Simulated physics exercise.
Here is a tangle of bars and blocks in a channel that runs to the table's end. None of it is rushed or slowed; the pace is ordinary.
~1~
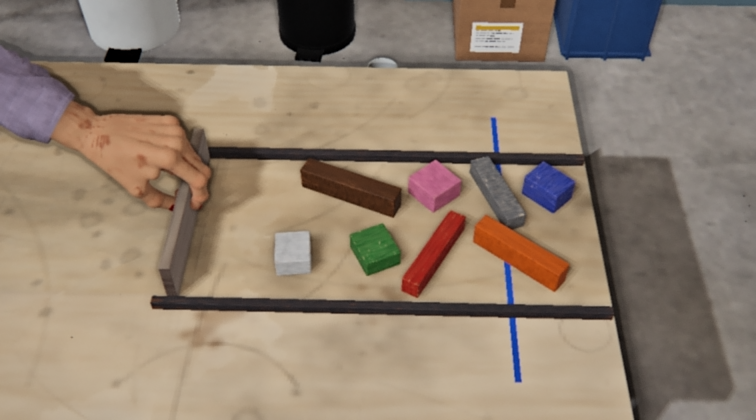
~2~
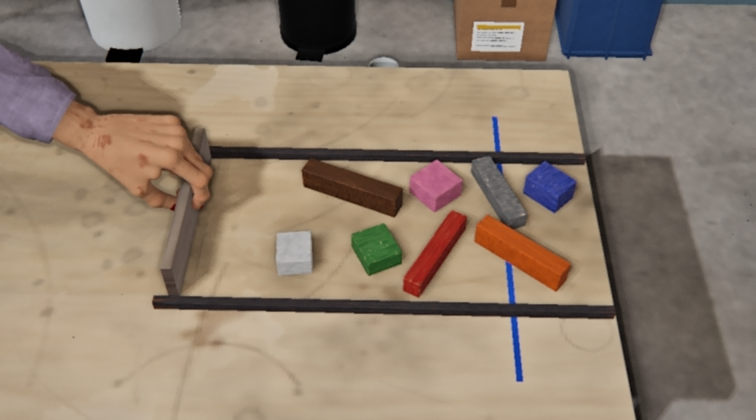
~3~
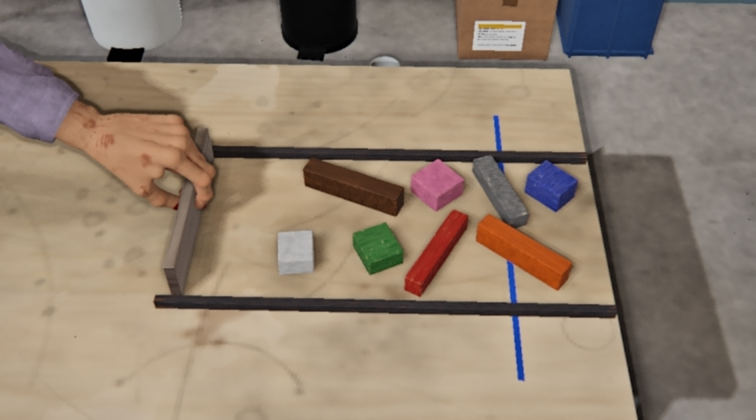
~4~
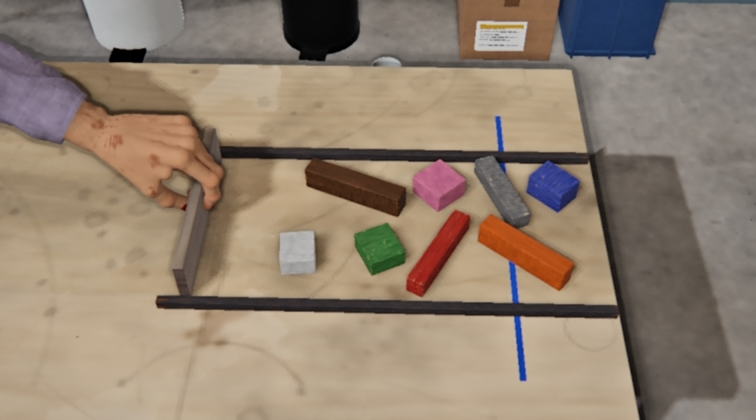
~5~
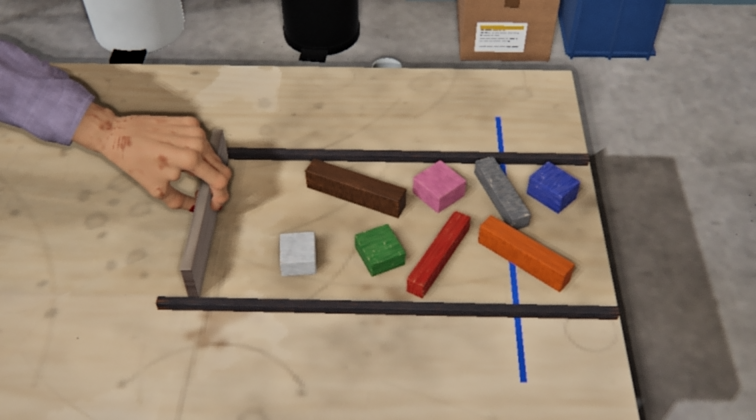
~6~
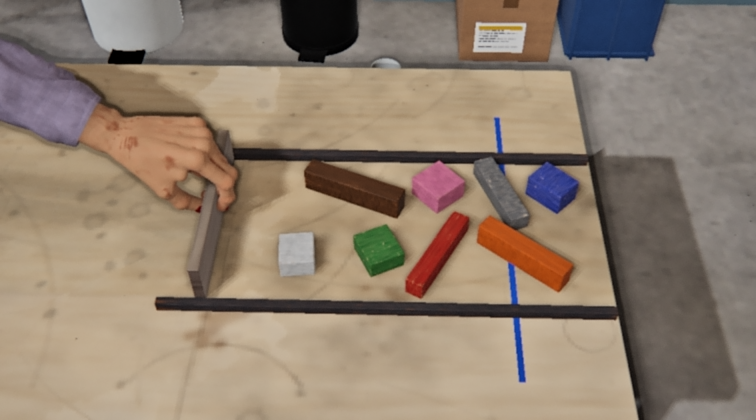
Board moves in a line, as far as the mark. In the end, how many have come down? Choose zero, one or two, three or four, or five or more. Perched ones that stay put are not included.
By the end, one or two have come down.
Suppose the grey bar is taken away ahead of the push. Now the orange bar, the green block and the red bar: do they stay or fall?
As for the orange bar, it is not retained; the green block is retained; the red bar is retained.
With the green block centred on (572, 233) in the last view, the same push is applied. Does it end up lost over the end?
Lab note: Started there, it remains on top.
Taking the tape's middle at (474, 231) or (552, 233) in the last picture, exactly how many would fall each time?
Counts per try: 0; 4.
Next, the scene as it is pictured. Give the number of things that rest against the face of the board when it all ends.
2 of them.
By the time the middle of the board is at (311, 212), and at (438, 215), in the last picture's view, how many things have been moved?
It comes to 2 for the first spot, 8 for the other.
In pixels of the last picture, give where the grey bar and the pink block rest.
In the last picture the first middle sits at (588, 191) and the other at (545, 176).
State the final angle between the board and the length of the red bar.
Angle: Around 20°.
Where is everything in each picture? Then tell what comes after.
In the first picture, blue block (548, 187); orange bar (520, 253); grey bar (497, 193); board (187, 209); tape (504, 232).
In the second picture, orange bar (521, 252); red bar (436, 253).
In the third picture, grey bar (500, 192); pink block (437, 185).
In the fourth picture, blue block (553, 186); brown bar (355, 187).
In the fifth picture, orange bar (525, 253); white block (298, 254).
In the sixth picture, blue block (552, 188); orange bar (523, 253); grey bar (500, 193); board (213, 211); tape (508, 232).
Soon after, none off yet; blue block at rest near (552, 188); orange bar at rest near (523, 253); grey bar at rest near (500, 193).
After that, none off yet; blue block at rest near (552, 188); orange bar displaced a little near (539, 258); grey bar at rest near (500, 193).
And then, none off yet; blue block displaced about its own width near (577, 188); orange bar displaced about its own width near (602, 262); grey bar displaced a little near (545, 191).
In the end, the number that fall off is one or two; gone, orange bar and blue block.
